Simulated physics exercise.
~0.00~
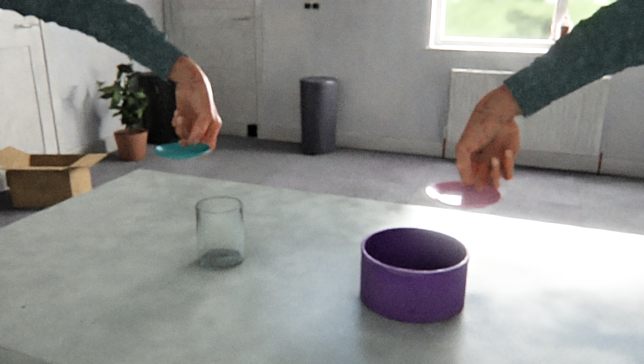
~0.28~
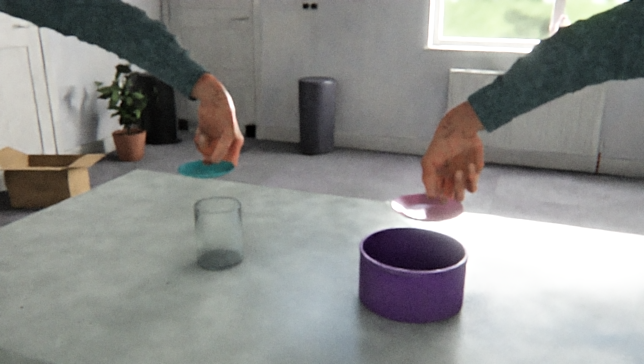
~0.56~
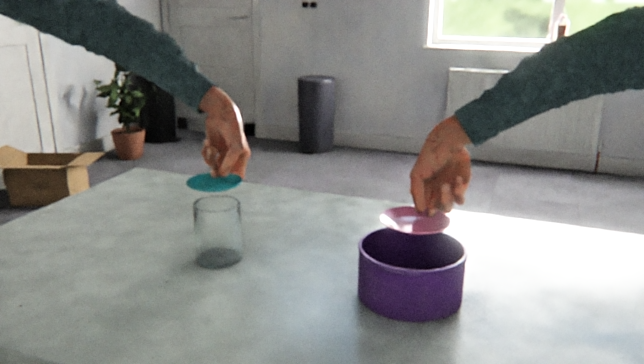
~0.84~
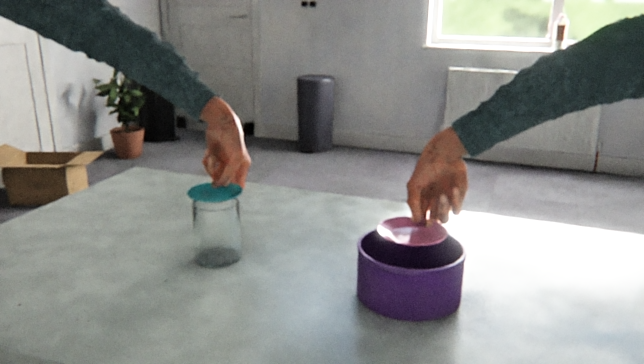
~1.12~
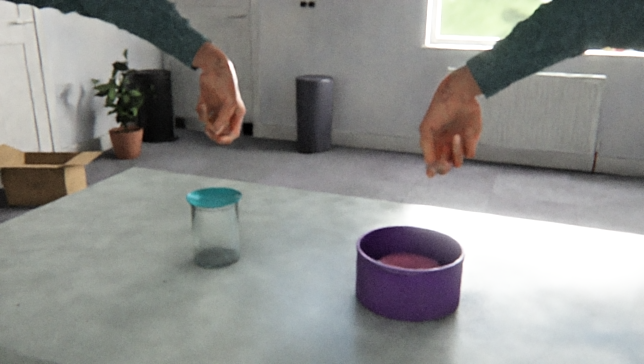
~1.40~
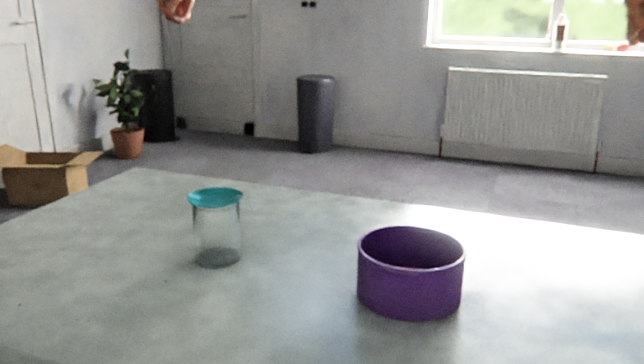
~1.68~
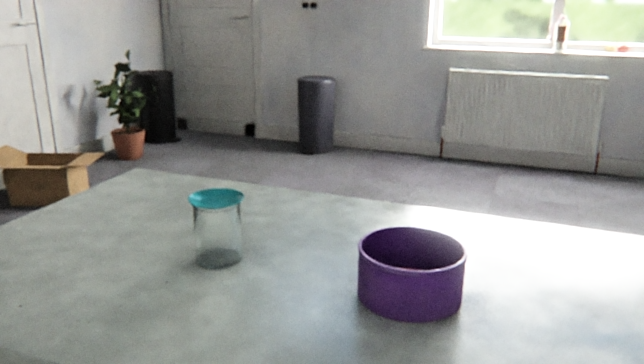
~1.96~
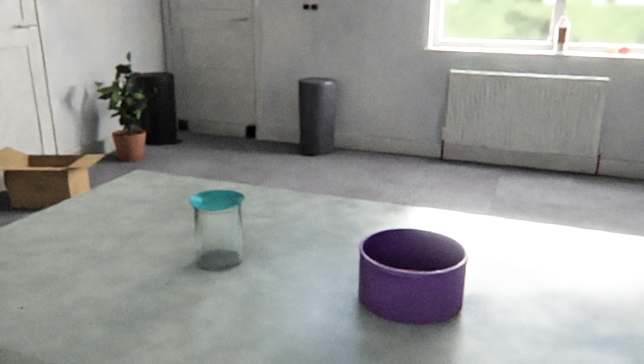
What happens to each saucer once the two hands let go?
The turquoise saucer stays resting on the rim of the glass, while the pink saucer falls inside the purple container.
